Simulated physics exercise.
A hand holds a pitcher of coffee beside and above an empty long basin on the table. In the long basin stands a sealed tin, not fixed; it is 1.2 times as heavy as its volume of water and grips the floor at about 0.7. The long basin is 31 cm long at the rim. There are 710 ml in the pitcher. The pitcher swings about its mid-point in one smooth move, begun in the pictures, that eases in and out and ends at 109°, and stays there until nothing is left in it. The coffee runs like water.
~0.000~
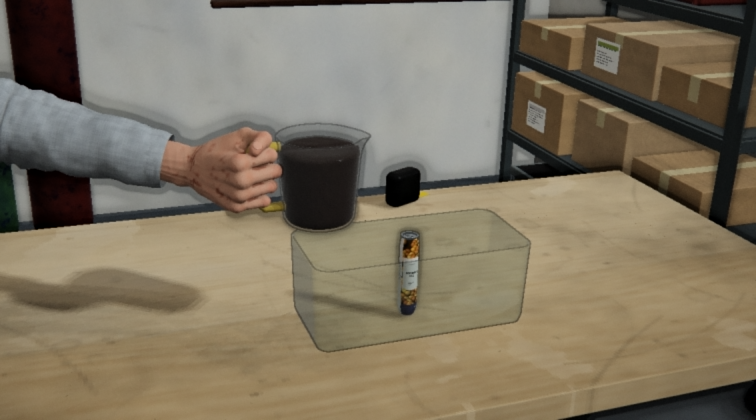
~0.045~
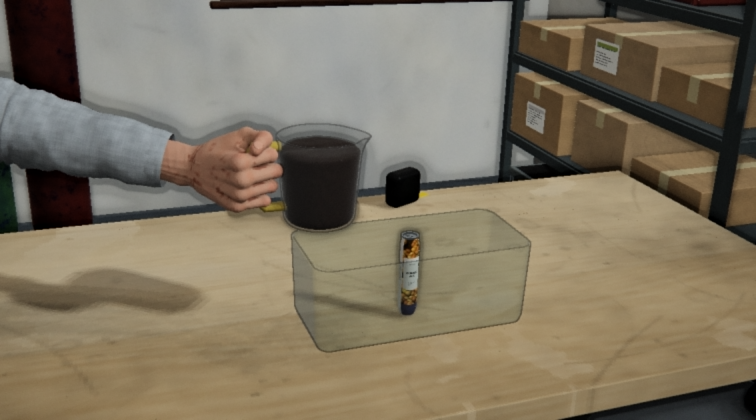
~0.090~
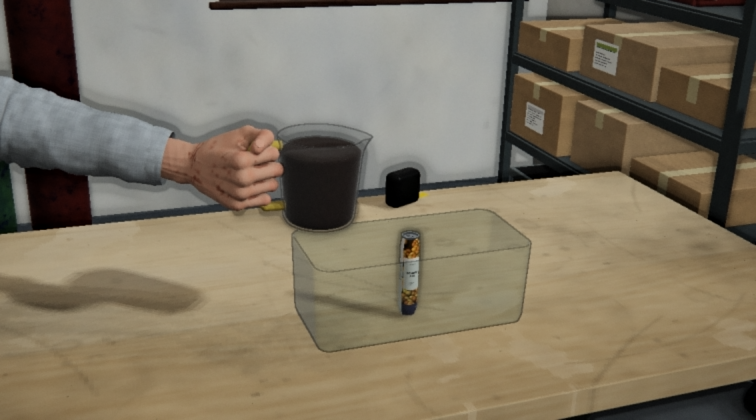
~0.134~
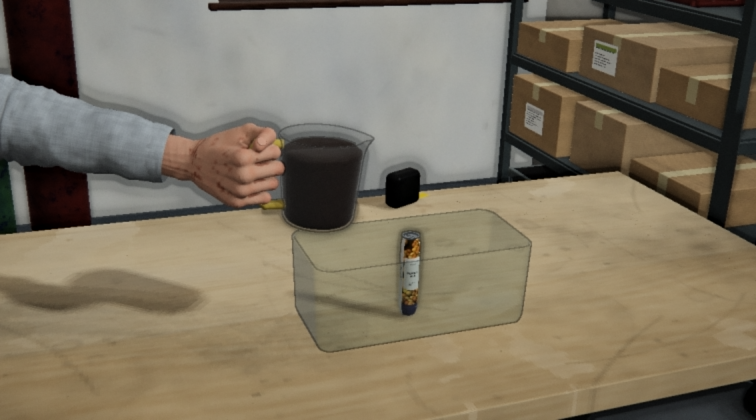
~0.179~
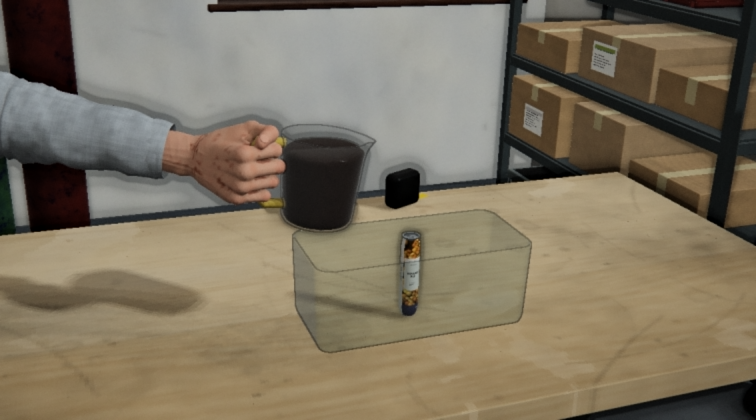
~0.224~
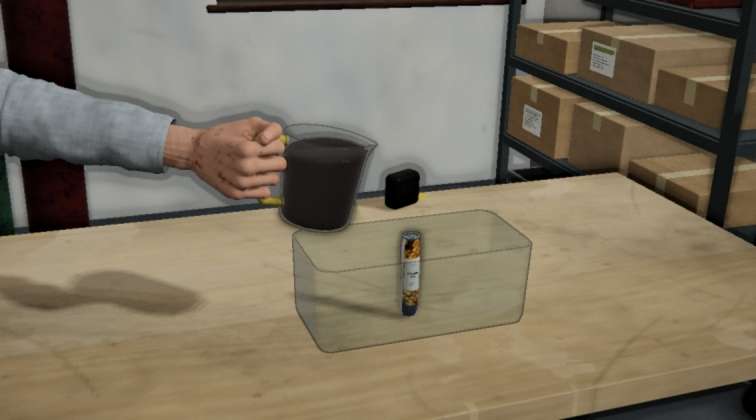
A hand held a clear pitcher of dark liquid above a wooden table, beside a see-through basin with a small tube-shaped tin, keeping it nearly still at first, then slowly leaning it slightly rightward.
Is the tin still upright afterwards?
It falls.
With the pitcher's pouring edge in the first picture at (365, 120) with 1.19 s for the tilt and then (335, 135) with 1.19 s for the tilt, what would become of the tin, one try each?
First it falls; then it remains upright.
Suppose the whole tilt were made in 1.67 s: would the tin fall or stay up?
The tin goes over.
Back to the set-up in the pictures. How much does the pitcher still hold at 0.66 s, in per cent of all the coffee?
About 78 per cent.
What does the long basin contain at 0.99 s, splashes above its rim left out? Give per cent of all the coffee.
About 68 per cent.
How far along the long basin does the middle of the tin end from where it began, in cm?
About 9.0 cm.
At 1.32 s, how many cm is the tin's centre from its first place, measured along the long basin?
About 9 cm.
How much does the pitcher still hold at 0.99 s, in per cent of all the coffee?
Near 20 in a hundred.
By 0.66 s the tilt is 64° and 78 per cent is still to pour; the tin stands where it began.
By 0.99 s the tilt is 101° and 21 per cent is still to pour; the tin leans 13°.
By 1.32 s the tilt is 109° and 0 per cent is still to pour; the tin lies on its side.
By 1.69 s the tilt is 109° and 0 per cent is still to pour; the tin lies on its side.
At rest the tin lies on its side.
